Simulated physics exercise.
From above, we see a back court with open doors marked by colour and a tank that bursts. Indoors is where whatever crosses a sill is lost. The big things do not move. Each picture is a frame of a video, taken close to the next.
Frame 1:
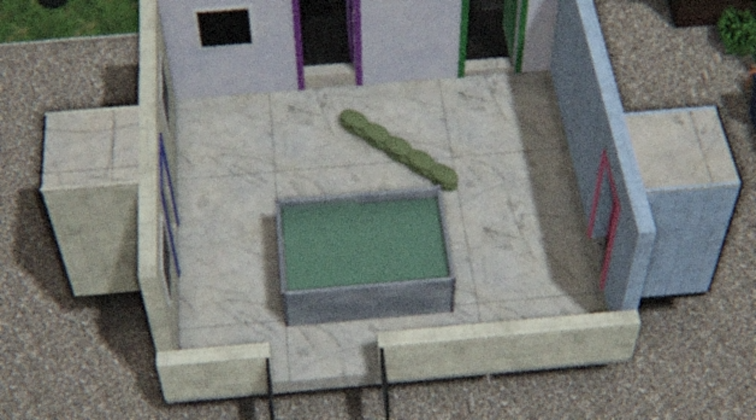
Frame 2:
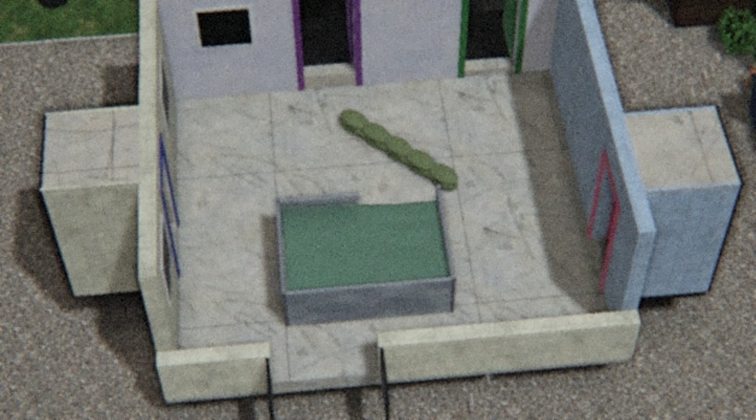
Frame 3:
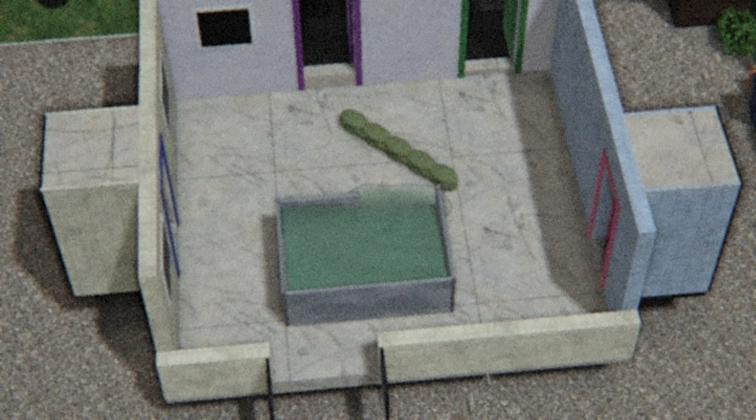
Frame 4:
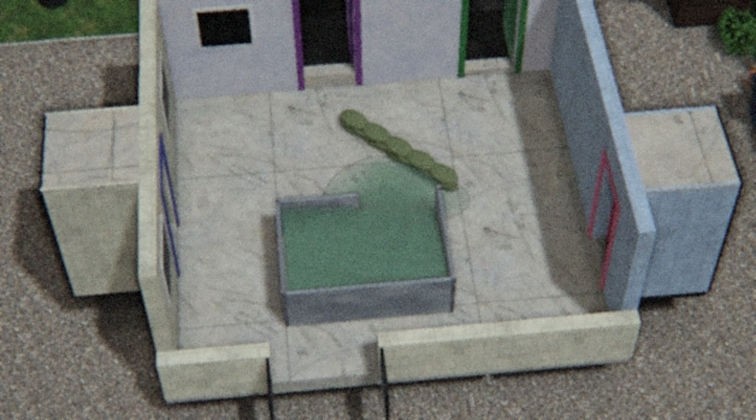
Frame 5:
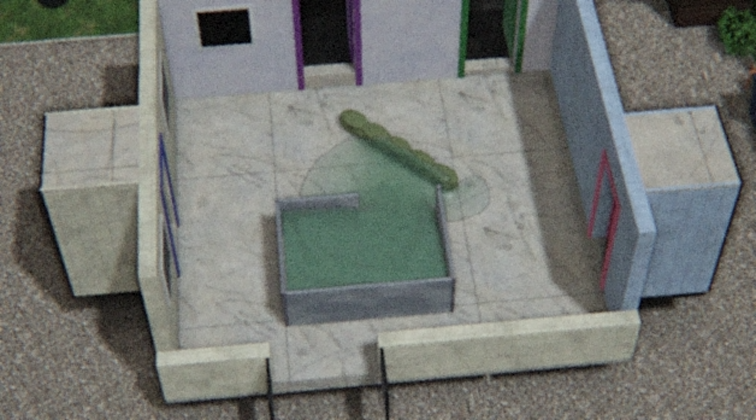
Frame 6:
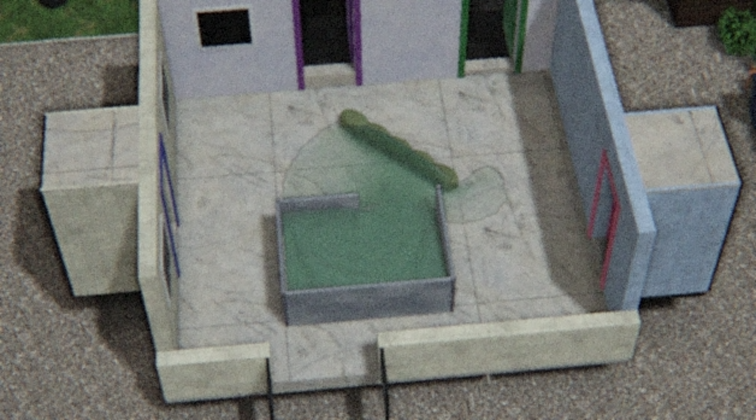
A walled courtyard with a pale, cracked stone floor is seen from above, with gravel around it. A grey tank of green water sits near the front, a knobbly green hedge lies diagonally behind it, purple and green doorways stand at the back, and a blue wall rises at right. Part of the tank's far side opens, and water pours out, spreading thinly around the hedge.
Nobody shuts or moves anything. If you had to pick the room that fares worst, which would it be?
I would pick the pink room.
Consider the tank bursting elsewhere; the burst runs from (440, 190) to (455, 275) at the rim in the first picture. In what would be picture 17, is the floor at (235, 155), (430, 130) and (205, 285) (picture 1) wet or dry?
The first spot is left untouched, the second is left untouched and the third is left untouched.
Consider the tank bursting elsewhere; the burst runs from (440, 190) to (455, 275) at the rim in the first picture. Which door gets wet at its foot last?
Last: The blue door.
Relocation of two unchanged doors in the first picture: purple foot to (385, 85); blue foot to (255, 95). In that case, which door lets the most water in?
The blue-painted one.
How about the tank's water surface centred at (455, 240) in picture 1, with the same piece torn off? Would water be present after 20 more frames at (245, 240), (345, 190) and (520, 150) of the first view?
Result, in order: Unaffected; affected; affected.
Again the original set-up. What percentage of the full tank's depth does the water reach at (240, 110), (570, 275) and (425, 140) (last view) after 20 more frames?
35, 6 and 2 in a hundred, in turn.
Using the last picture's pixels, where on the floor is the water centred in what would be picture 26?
The water's middle lies around (340, 196).
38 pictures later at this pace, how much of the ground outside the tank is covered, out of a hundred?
Roughly 90 %.
A moment on, water covers 30 % of the floor; purple door wet at the sill, nothing in, blue door not reached, green door not reached, pink door not reached.
Next, water covers 55 % of the floor; purple door wet at the sill, nothing in, blue door not reached, green door wet at the sill, nothing in, pink door wet at the sill, nothing in.
Then, water covers 65 % of the floor; purple door wet at the sill, nothing in, blue door wet at the sill, nothing in, green door wet at the sill, nothing in, pink door a trickle in.
Later, water covers 90 % of the floor; purple door wet at the sill, nothing in, blue door wet at the sill, nothing in, green door wet at the sill, nothing in, pink door some in.
In the end, water covers 95 % of the floor; purple door wet at the sill, nothing in, blue door wet at the sill, nothing in, green door wet at the sill, nothing in, pink door some in; the pink door has let in the most.
